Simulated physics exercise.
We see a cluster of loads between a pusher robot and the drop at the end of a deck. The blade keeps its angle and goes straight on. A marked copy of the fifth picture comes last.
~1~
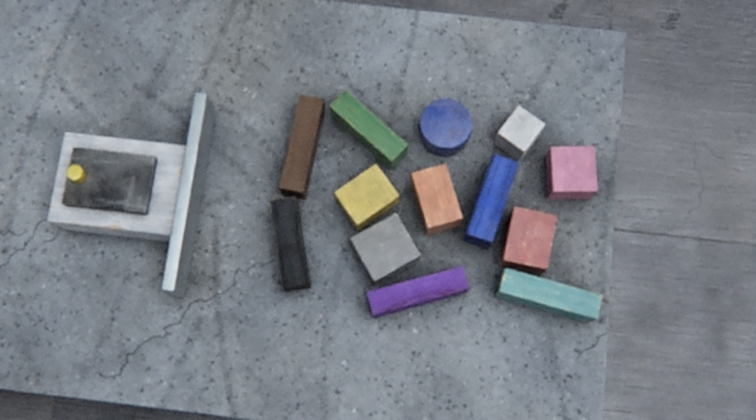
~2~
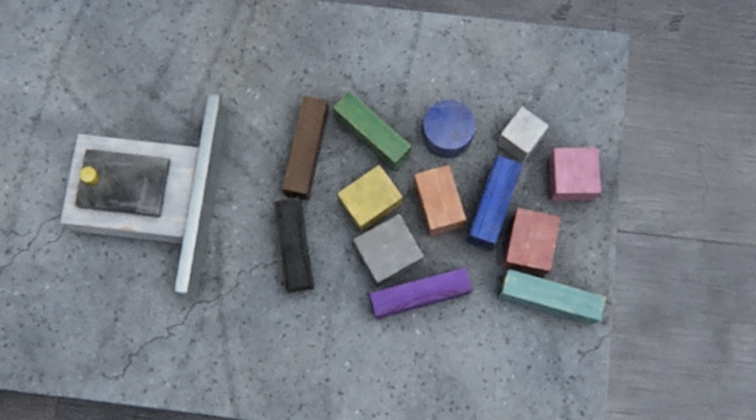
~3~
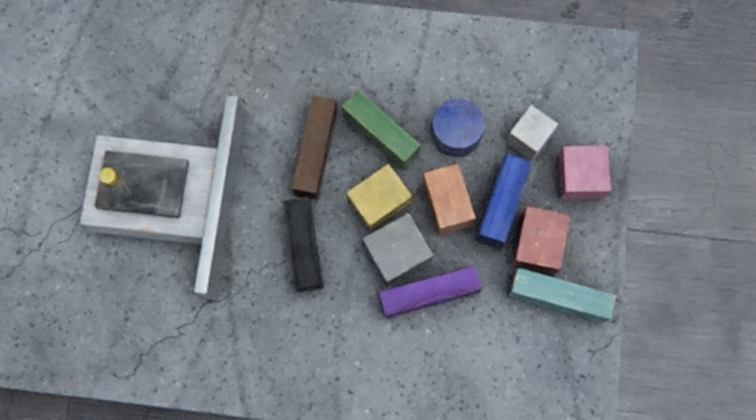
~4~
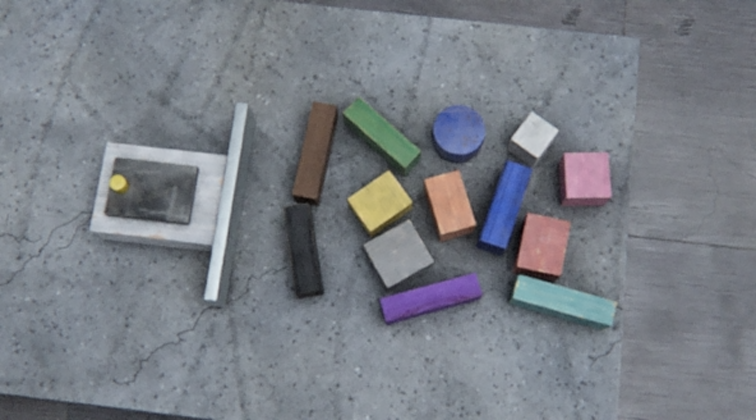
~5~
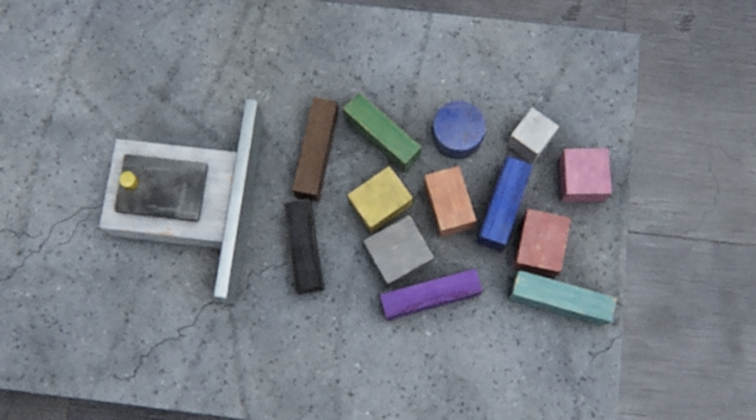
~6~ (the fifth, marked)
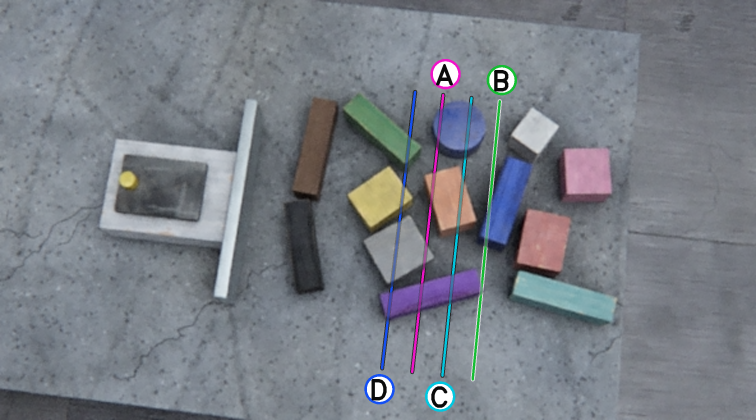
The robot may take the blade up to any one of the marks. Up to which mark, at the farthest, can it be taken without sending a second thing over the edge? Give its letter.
No second one falls up to C.
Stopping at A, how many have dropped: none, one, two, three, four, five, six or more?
By then, none.
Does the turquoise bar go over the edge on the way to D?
No.
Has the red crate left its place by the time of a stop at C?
Yes.
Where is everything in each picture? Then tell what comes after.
Red crate (528, 241); black stick (290, 244); white crate (519, 134), in the first frame.
Robot (129, 183); yellow crate (370, 199), in the second frame.
Robot (148, 184); turquoise bar (561, 296), in the third frame.
Robot (159, 191); blue stick (503, 209), in the fourth frame.
Robot (168, 188); pink crate (585, 175); grey crate (399, 252); blue canister (459, 131), in the fifth frame.
On the marked copy, A at (428, 229); B at (487, 235); C at (457, 232); D at (399, 225).
With C. Early on, robot (246, 197); green bar (396, 137); brown stick (345, 152).
Further on, robot (324, 206); turquoise bar (567, 298); red crate (561, 246).
At the end, robot (385, 213); turquoise bar (626, 301); red crate (623, 251); none fallen.
As for the rest, A is within the limit but short; B drops three; D is within the limit but short.
